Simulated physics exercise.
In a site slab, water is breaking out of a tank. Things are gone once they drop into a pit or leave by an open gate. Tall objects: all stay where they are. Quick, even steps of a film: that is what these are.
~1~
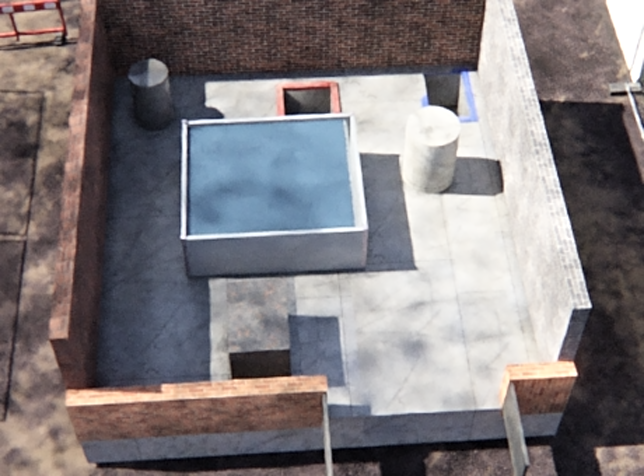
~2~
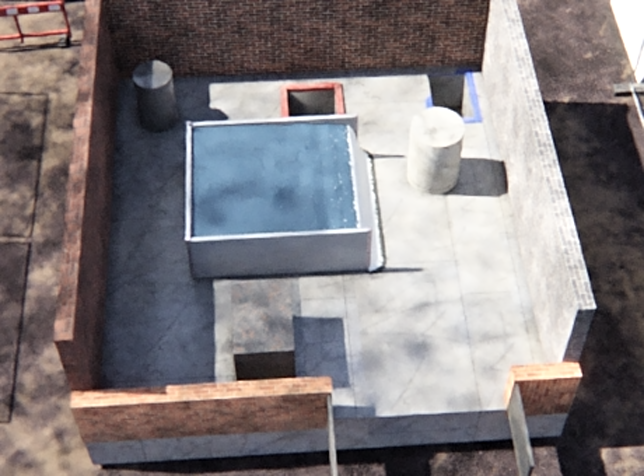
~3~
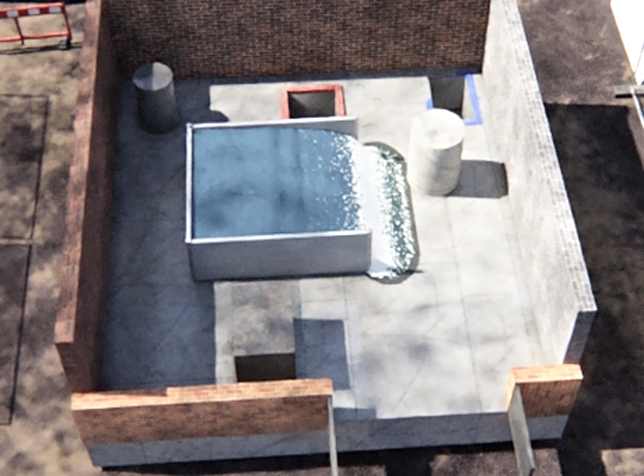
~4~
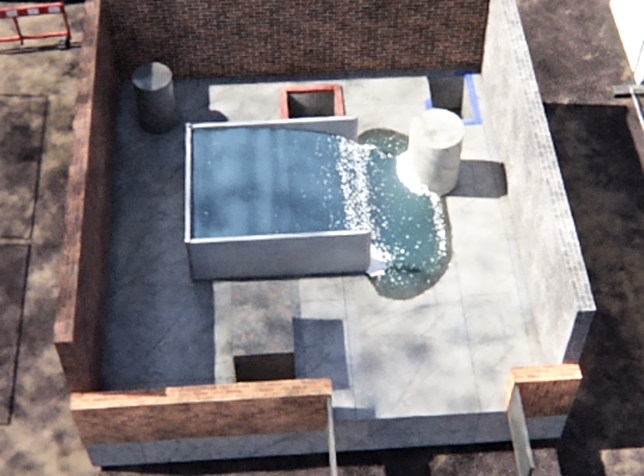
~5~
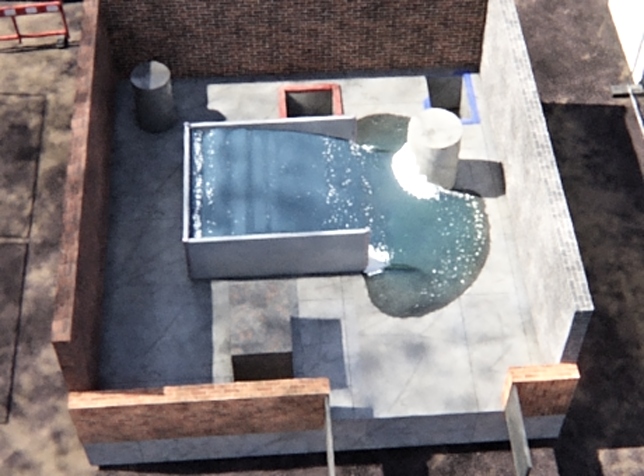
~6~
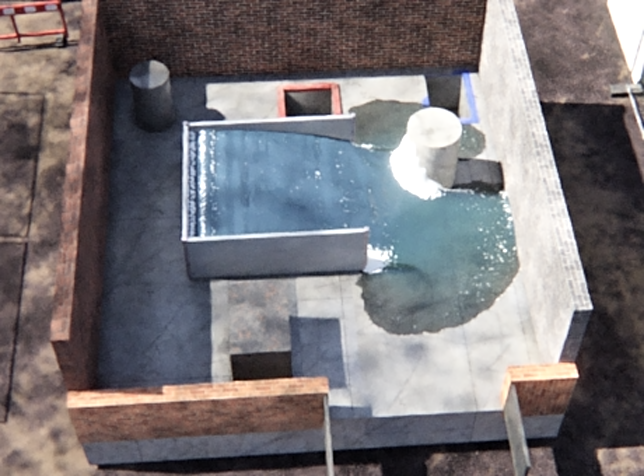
Water pouring out of the right side of an open tank, surging around a pale cylinder and spreading across a walled slab.
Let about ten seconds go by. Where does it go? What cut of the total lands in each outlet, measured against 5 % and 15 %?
The gate takes in a considerable amount - past fifteen per cent; the red pit takes in a trifling amount - short of five per cent; the blue pit takes in a considerable amount - past fifteen per cent.
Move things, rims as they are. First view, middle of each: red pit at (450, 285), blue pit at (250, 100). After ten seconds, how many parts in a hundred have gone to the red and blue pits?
The red pit takes around 30 percent, while the blue pit takes around 15 percent.
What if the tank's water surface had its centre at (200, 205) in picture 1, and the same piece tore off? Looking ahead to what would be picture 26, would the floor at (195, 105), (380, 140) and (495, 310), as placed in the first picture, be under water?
So, first one stays dry, second one got wet, third one got wet.
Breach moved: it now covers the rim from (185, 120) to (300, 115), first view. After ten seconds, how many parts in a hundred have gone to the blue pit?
In percent, blue takes 12.
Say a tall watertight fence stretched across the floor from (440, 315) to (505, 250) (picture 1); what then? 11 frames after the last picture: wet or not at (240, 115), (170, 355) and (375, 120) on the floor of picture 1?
Spared; spared; swamped.
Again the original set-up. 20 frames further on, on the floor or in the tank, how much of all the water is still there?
I'd put it near 74 %.
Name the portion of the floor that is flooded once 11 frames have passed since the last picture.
It should be close to 40 %.
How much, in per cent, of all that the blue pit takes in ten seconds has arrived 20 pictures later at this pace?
Approximately 50 per cent.
A moment on, water covers 35 % of the floor; the gate 0 %, the red pit 0 %, the blue pit 2 %.
Next, water covers 40 % of the floor; the gate 1 %, the red pit 0 %, the blue pit 7 %.
Then, water covers 55 % of the floor; the gate 8 %, the red pit 0 %, the blue pit 18 %.
Later, water covers 75 % of the floor; the gate 21 %, the red pit 0 %, the blue pit 28 %.
In the end, water covers 95 % of the floor; the gate 31 %, the red pit 0 %, the blue pit 35 %.
